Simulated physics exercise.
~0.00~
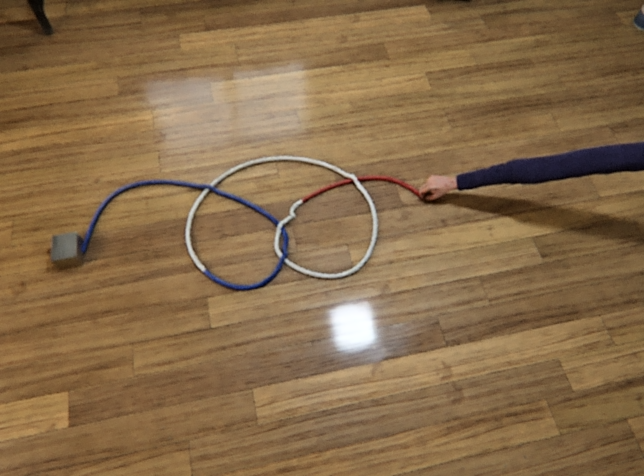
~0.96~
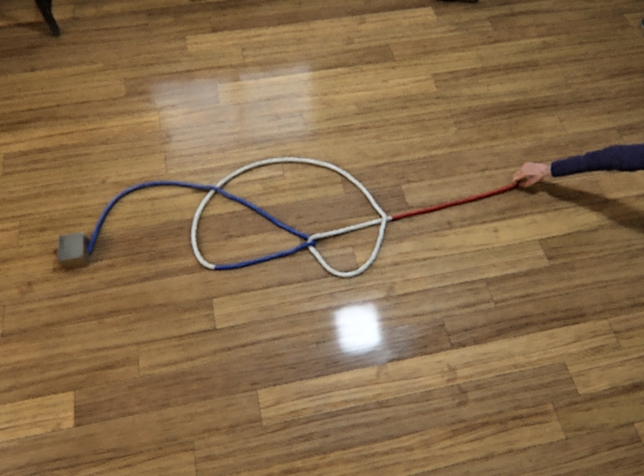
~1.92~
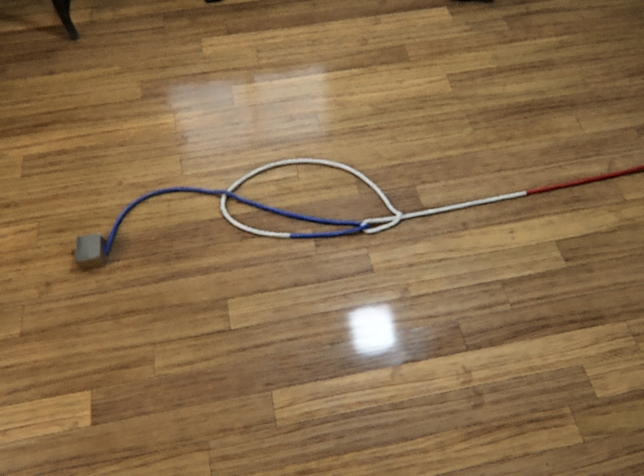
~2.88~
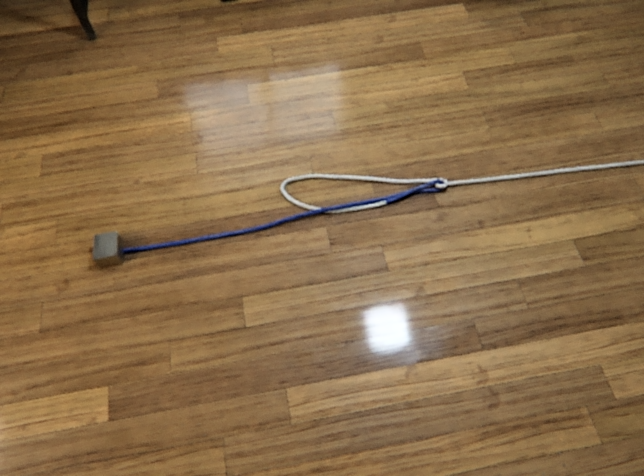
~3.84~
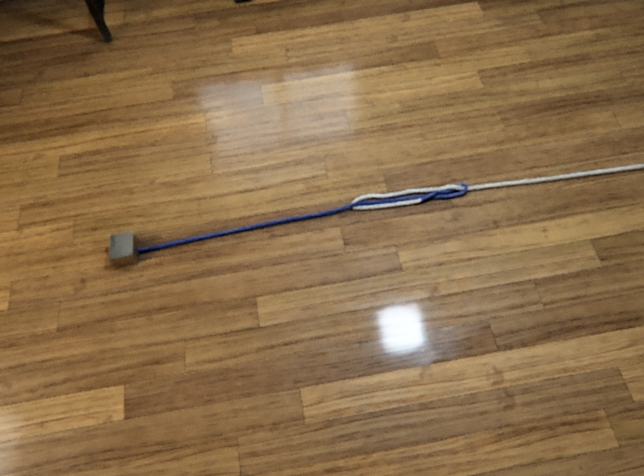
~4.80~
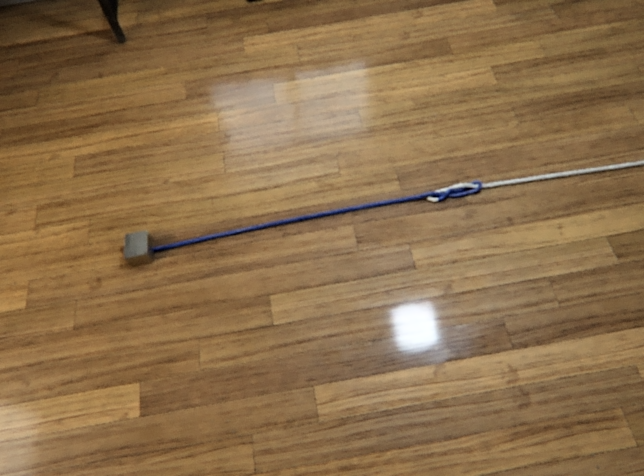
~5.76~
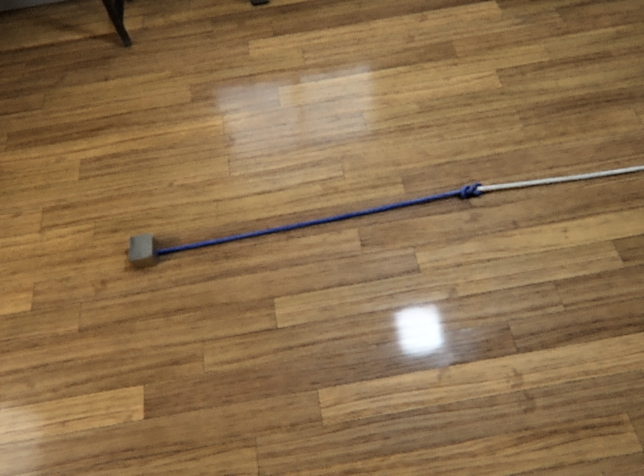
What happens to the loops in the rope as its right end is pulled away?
The loops shrink and close up, and the rope tightens into a small knot.
